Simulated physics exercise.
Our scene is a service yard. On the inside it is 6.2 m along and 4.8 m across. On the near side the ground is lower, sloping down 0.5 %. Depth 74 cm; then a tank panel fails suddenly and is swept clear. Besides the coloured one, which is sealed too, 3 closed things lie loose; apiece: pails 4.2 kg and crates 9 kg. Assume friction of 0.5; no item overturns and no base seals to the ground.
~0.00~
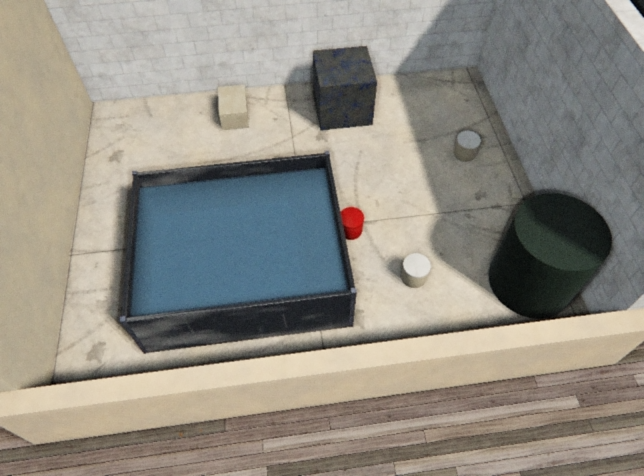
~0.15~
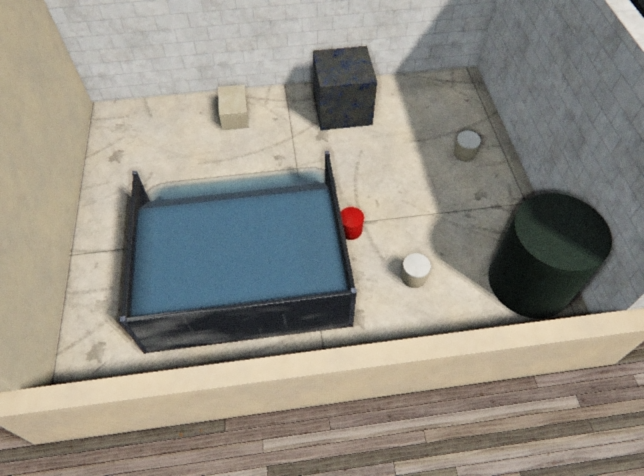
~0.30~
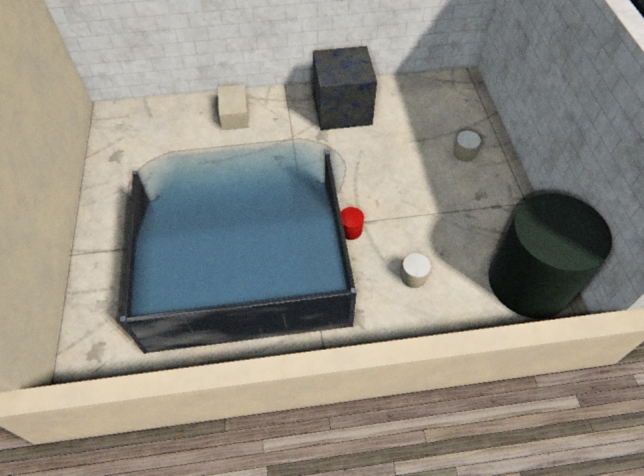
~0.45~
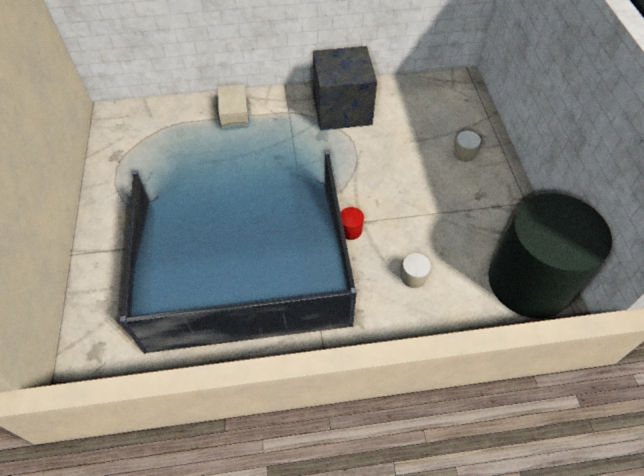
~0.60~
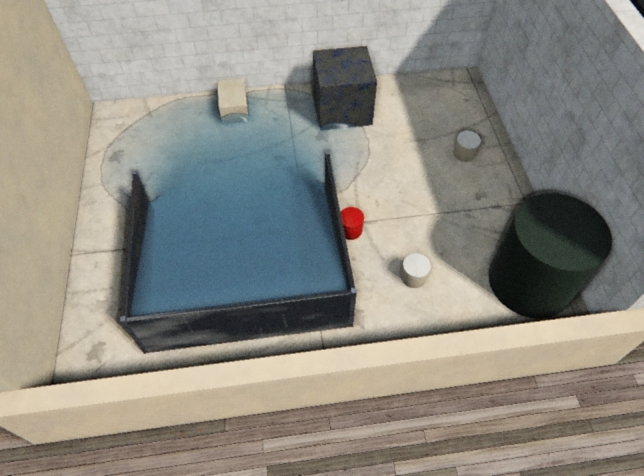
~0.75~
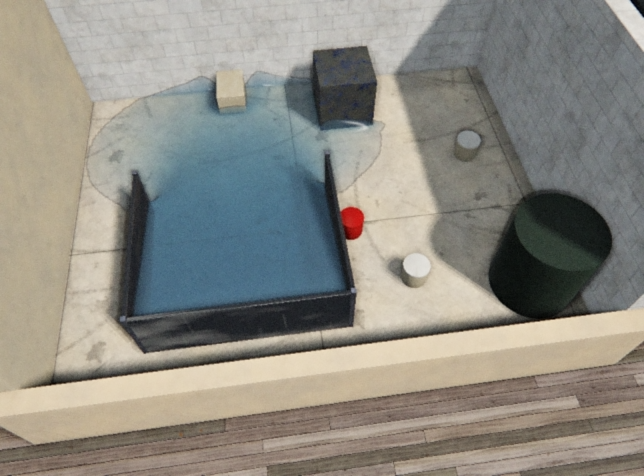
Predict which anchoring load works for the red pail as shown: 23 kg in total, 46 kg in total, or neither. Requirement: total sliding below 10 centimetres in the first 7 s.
Result: Low ballast.
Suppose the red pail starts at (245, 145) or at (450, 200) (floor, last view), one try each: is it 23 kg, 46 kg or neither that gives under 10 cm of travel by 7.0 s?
In that order: Both fail; the lighter suffices.
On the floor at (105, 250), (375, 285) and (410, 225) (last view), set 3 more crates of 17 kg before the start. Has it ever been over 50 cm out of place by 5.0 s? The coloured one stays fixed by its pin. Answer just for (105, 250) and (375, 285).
Taking them one by one: Above the mark; below the mark.
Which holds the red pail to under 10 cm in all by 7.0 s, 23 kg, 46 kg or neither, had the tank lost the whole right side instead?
In that case, both fall short.
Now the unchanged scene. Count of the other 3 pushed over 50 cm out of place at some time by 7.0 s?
The answer here is 3.
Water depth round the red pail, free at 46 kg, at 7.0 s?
Something like 11 centimetres.
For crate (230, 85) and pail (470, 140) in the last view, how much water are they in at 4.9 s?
Depths: Near 14 cm, then near 23 cm.
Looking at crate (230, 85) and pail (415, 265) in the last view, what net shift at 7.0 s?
80 cm and 60 cm.
After 1.4 s the red pail would be 0 cm from its start with 23 kg and 0 cm from its start with 46 kg; 0 cm of water round it then.
After 3.1 s the red pail would be 0 cm from its start with 23 kg and 0 cm from its start with 46 kg; 0 cm of water round it then.
After 4.9 s the red pail would be 0 cm from its start with 23 kg and 0 cm from its start with 46 kg; 1 cm of water round it then.
After 7.0 s the red pail would be 0 cm from its start with 23 kg and 0 cm from its start with 46 kg; 11 cm of water round it then.
